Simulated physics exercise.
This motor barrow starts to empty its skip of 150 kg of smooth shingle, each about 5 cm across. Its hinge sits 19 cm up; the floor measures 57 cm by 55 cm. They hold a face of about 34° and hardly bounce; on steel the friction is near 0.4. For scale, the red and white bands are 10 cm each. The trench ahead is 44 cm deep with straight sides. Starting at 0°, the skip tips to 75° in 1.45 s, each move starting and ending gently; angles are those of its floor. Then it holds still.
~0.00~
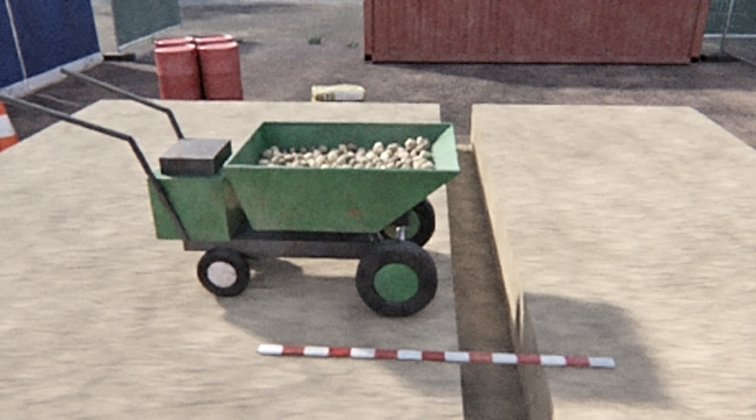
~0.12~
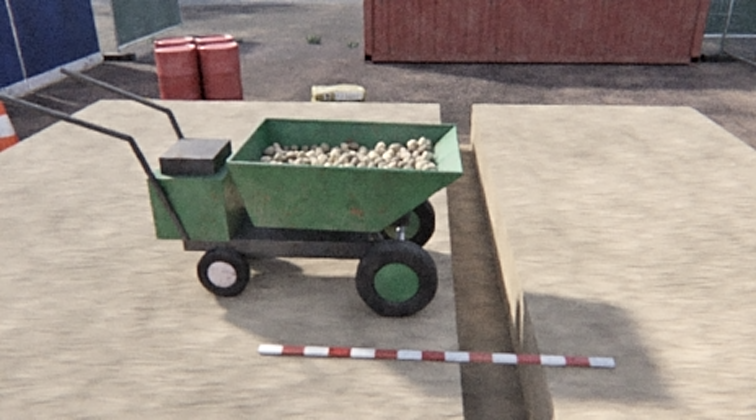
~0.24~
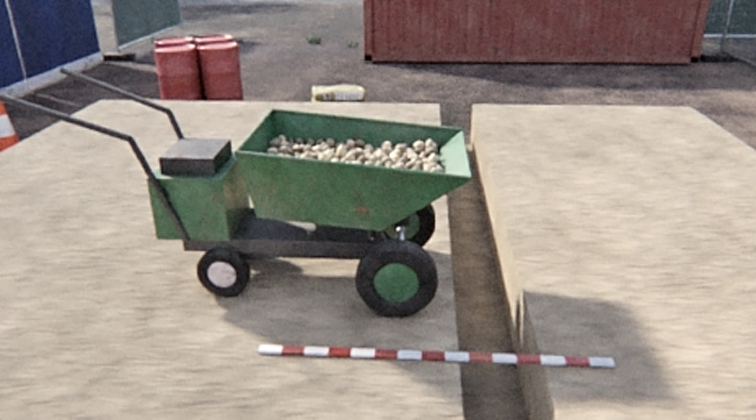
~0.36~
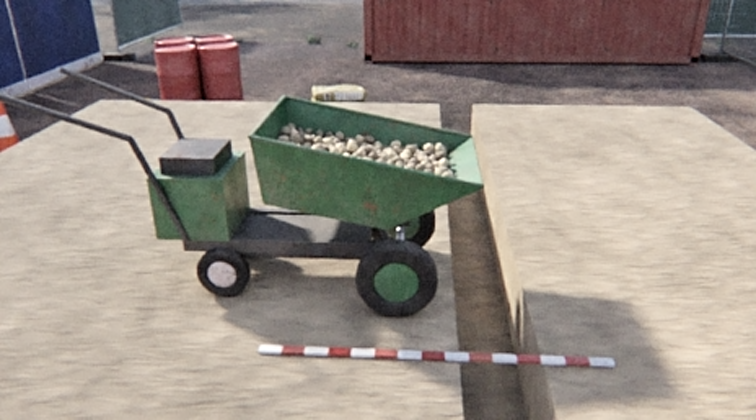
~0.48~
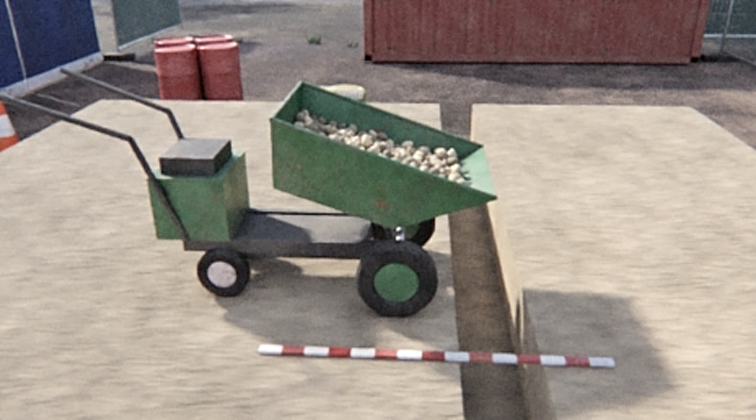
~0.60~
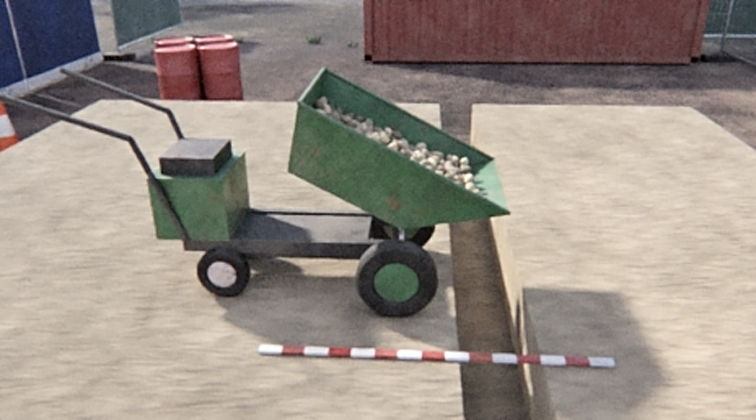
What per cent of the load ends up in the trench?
Some 6 per cent of it.
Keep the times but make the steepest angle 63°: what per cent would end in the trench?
Then about 15 per cent.
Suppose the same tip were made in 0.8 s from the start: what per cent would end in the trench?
It would be near 5 per cent.
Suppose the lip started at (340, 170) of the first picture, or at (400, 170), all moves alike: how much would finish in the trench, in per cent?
First some 70, then 90 per cent.
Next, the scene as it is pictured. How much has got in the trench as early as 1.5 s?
About 0 per cent by then.
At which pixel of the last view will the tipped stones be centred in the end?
Their middle is at about (587, 282).
After 1.1 s the floor is at 63°; 99 % in the skip, 1 % past the trench; the foremost stones are at (538, 262).
After 1.5 s the floor is at 75°; 35 % in the skip, 2 % in the trench, 63 % past the trench; the foremost stones are at (671, 276).
After 1.9 s the floor is at 75°; 13 % in the skip, 4 % in the trench, 83 % past the trench; the foremost stones are past the picture's edge.
After 3.8 s the floor is at 75°; 11 % in the skip, 6 % in the trench, 83 % past the trench; the foremost stones are past the picture's edge.
